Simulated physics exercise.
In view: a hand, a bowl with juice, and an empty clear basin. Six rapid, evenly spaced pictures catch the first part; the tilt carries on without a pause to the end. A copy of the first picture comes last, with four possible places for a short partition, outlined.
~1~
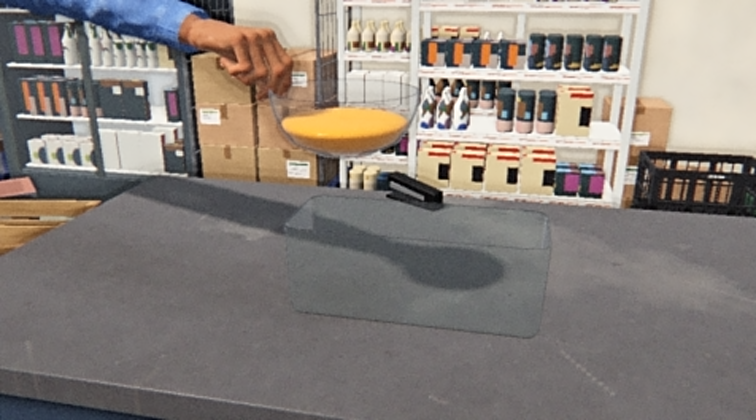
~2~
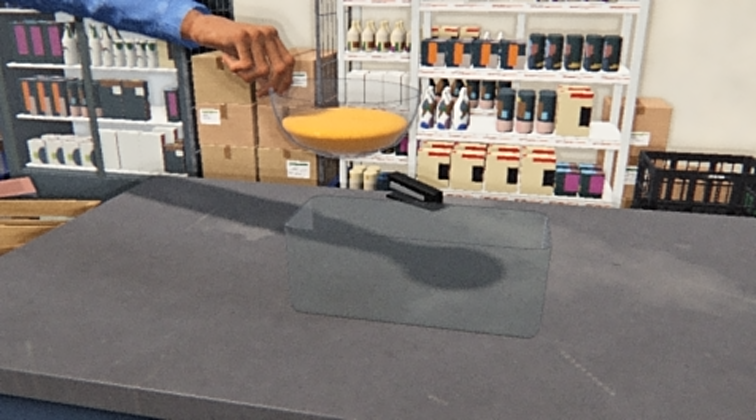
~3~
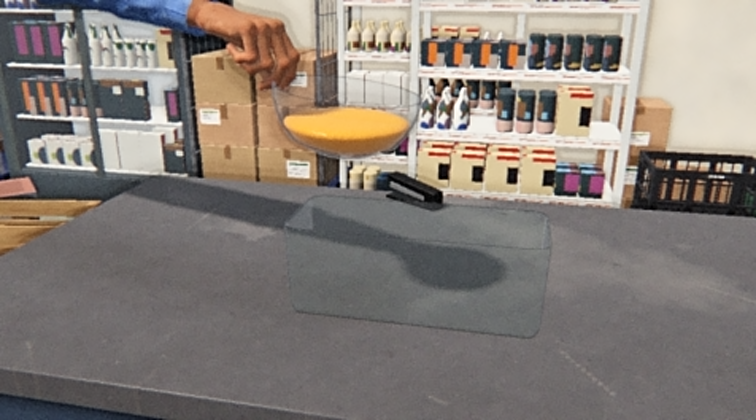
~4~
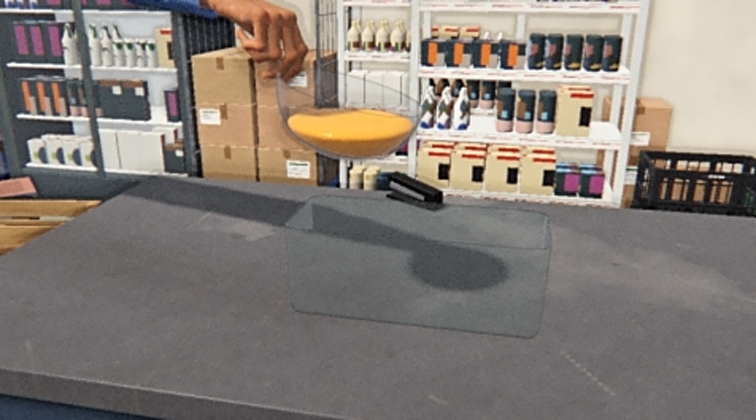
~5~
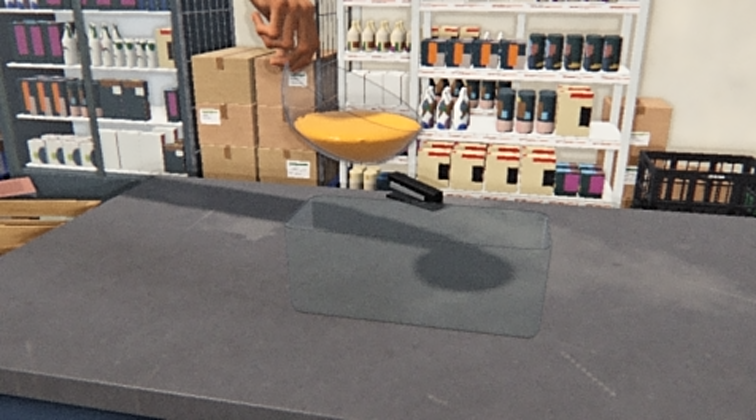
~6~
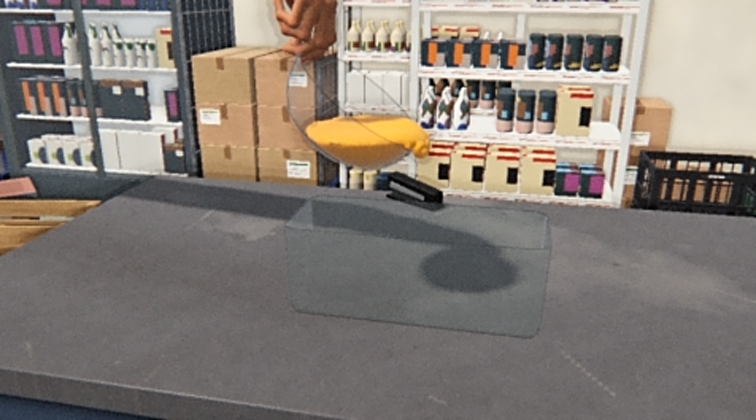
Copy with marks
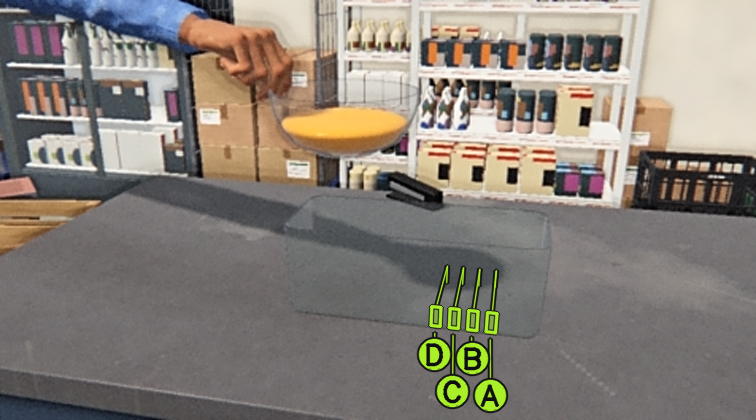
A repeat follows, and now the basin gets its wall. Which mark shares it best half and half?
It is D.
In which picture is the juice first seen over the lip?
In picture 6.
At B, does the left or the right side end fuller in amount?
The left one.
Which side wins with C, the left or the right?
The left one.
On the marked copy, A at (490, 339); B at (471, 337); C at (453, 335); D at (434, 332).
If A is chosen, about 83 % ends left of the wall and 17 % right of it.
If B is chosen, about 90 % ends left of the wall and 10 % right of it.
If C is chosen, about 74 % ends left of the wall and 25 % right of it.
If D is chosen, about 50 % ends left of the wall and 49 % right of it.
